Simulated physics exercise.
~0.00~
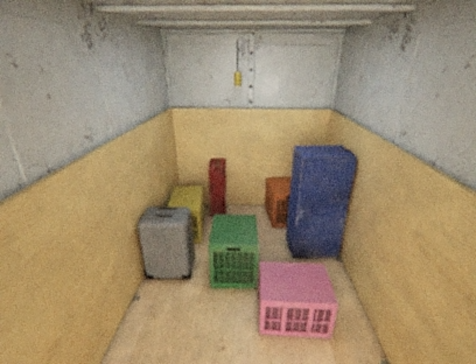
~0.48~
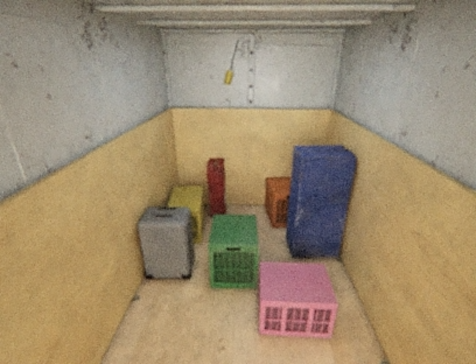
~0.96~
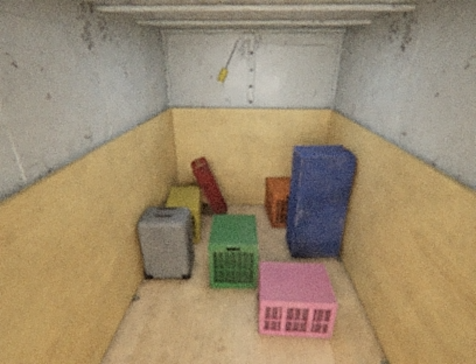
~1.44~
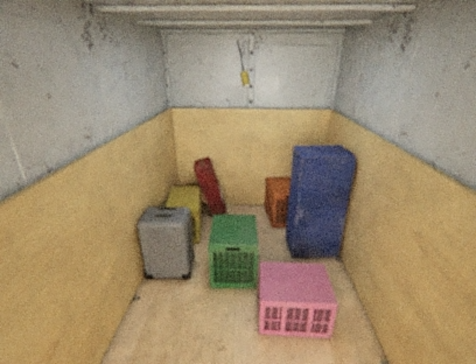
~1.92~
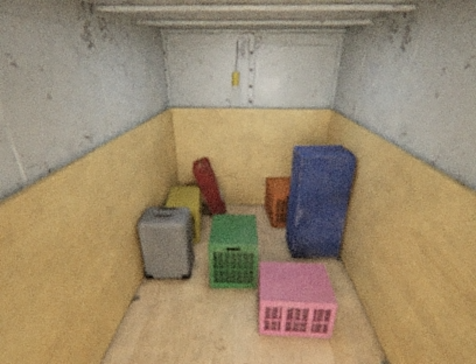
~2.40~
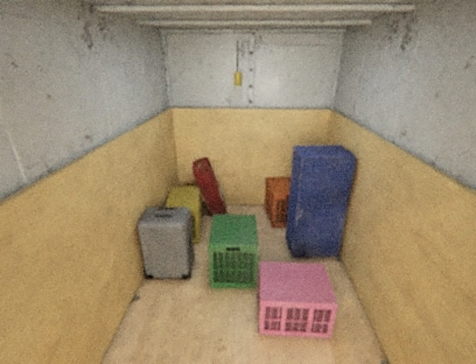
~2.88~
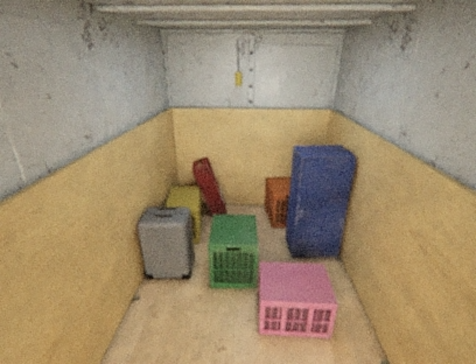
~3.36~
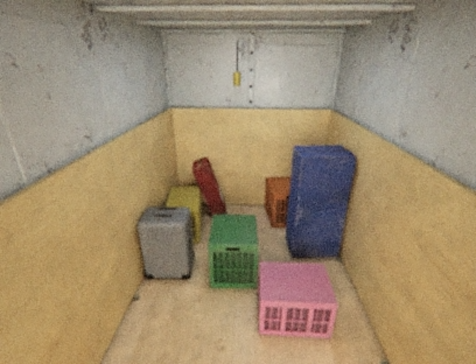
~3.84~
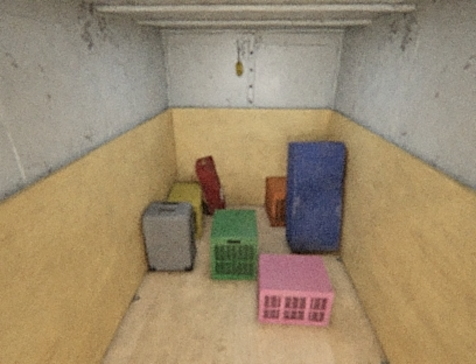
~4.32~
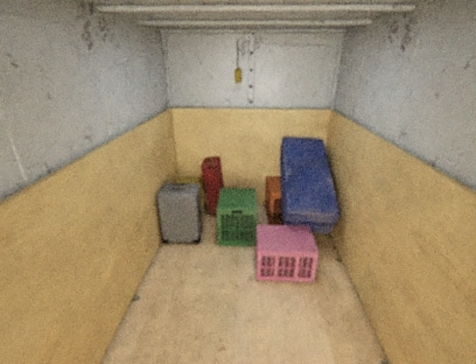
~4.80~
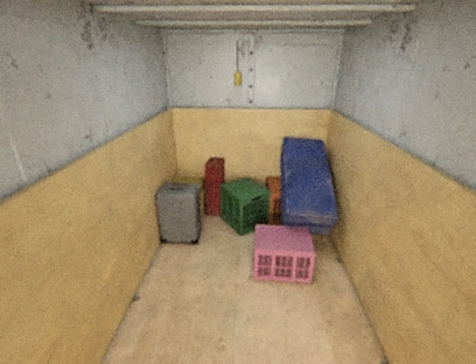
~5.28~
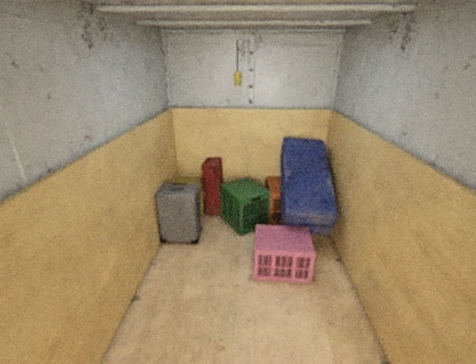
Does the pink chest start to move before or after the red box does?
The pink chest starts to move after the red box. The red box tips to the left early on, while the pink chest stays put until the later slide towards the bulkhead.
